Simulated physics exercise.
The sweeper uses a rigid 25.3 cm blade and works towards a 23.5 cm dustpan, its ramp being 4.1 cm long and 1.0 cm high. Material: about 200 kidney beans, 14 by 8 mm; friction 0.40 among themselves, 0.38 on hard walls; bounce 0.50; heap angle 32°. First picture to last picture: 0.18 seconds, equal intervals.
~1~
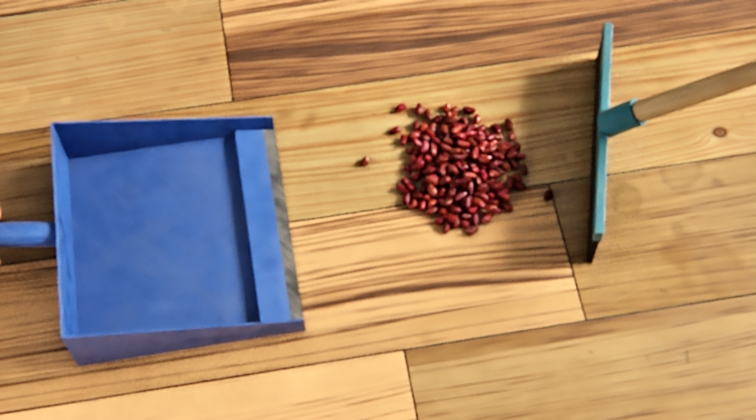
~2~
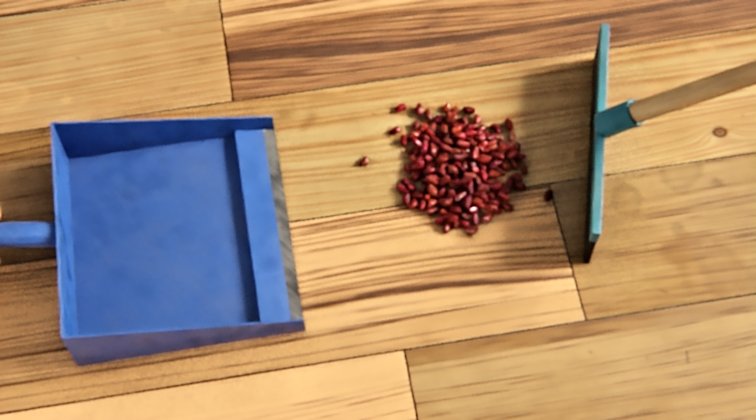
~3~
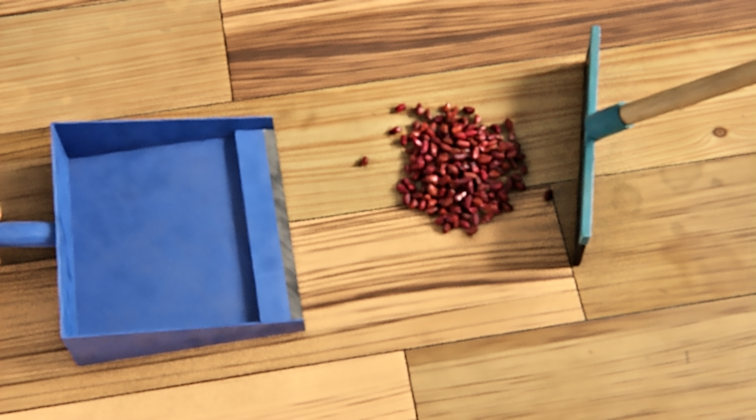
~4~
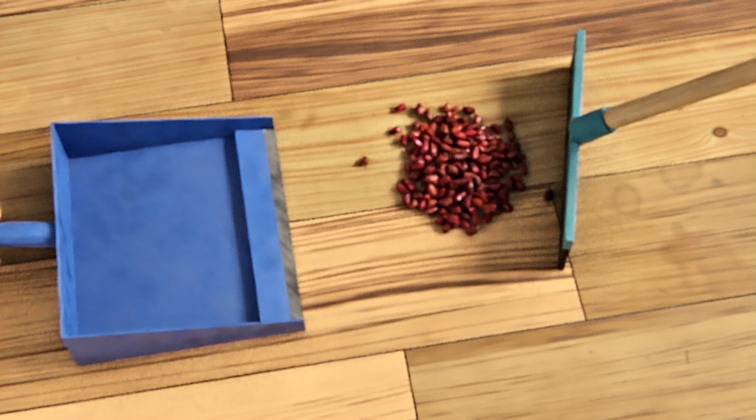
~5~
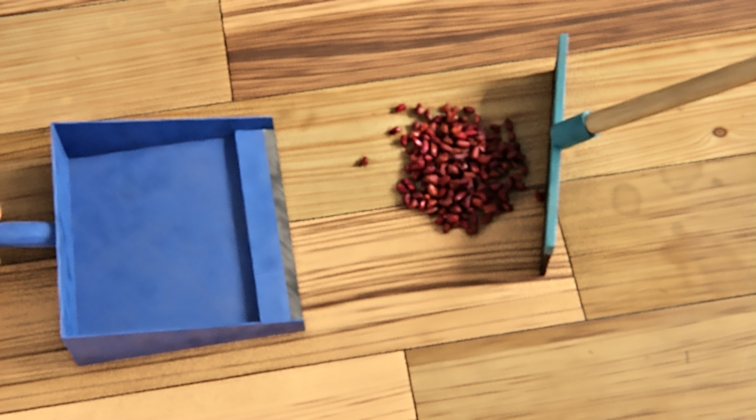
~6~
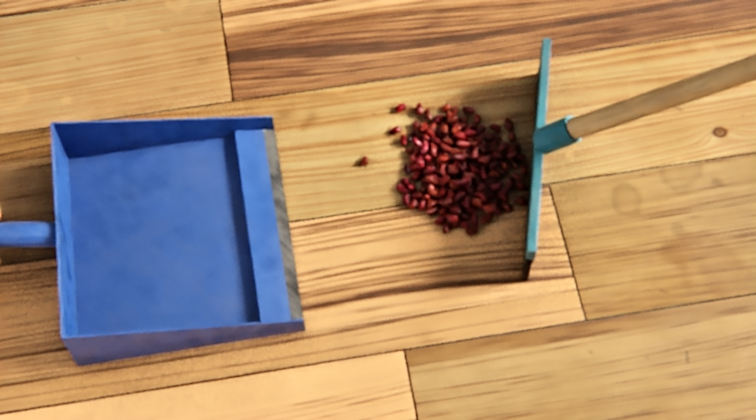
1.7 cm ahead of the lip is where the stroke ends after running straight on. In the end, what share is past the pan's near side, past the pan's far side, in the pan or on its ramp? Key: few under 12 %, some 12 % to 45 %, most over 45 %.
Past the pan's near side = few, past the pan's far side = some, in the pan or on its ramp = few.
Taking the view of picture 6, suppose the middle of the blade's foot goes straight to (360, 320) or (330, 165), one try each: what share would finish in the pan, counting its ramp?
Some 0 in a hundred and 15 in a hundred.
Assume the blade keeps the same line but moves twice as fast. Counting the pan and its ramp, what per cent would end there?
In that case some 35 per cent.
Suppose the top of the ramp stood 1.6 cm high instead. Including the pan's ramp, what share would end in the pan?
I'd guess close to 5 per cent.
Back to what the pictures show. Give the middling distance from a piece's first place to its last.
Median: Approx. 16 cm.
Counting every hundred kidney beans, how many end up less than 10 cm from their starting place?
Around 5 in a hundred.
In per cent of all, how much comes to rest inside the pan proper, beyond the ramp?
Close to 0 per cent.
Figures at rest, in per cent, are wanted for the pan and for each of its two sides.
Near side 0 %, far side 20 %, pan 5 %.
Then, 0.20 s after the last picture, middle of the blade 16 cm from the lip; 0 % over the lip, far side 10 %, near side 0 %.
Then, 0.34 s after the last picture, middle of the blade 9 cm from the lip; 0 % over the lip, far side 15 %, near side 0 %.
Then, 0.60 s after the last picture, middle of the blade 5 cm from the lip; 5 % over the lip, far side 20 %, near side 0 %.
In the end, near side 0 %, far side 20 %, pan 5 %, in front of the lip or behind the blade 75 %.
